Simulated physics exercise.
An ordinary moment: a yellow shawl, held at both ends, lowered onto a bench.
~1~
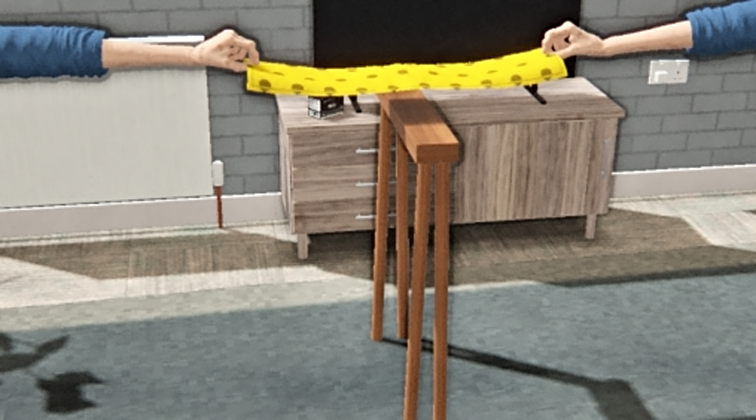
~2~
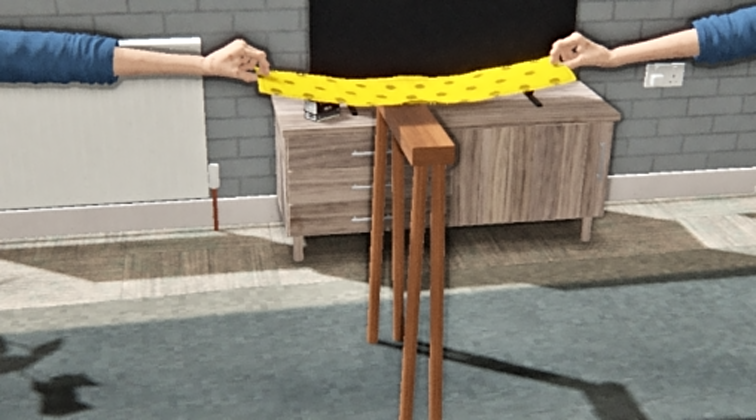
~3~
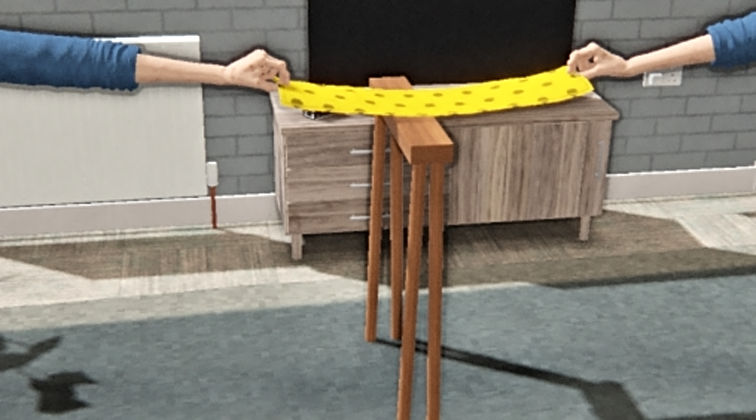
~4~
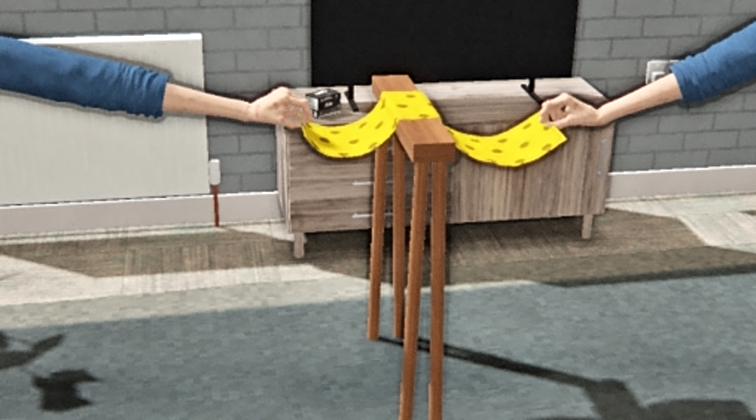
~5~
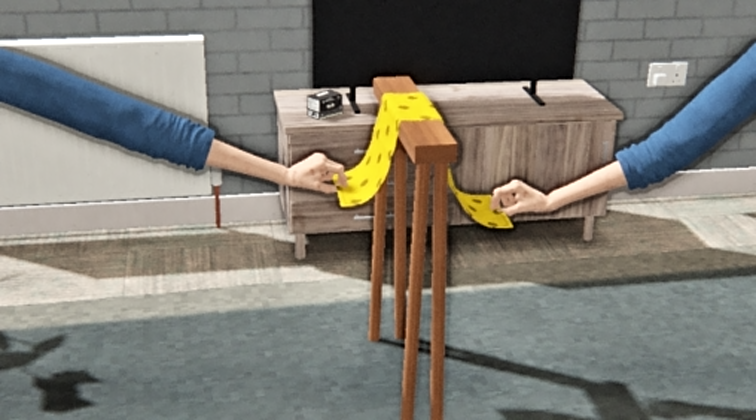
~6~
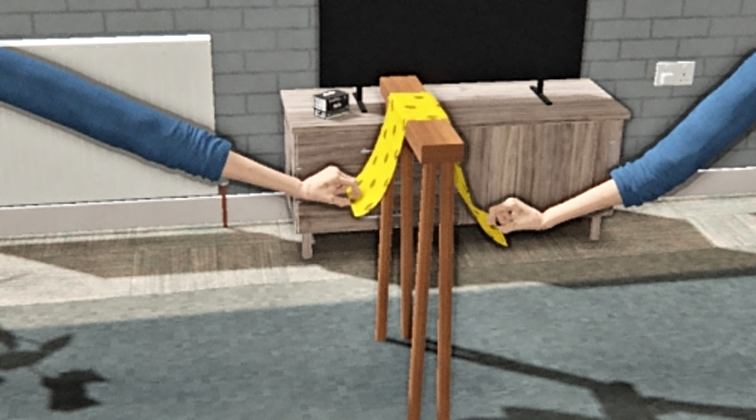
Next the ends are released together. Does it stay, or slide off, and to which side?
Outcome: The yellow shawl hangs there.
Then, 0.72 s after the last picture, shawl hanging on both sides, left end near (387, 213), right end near (406, 247).
Then, 1.60 s after the last picture, shawl hanging on both sides, left end near (387, 213), right end near (413, 250).
At rest, shawl hanging on both sides, left end near (387, 213), right end near (422, 251). The yellow shawl keeps its place.
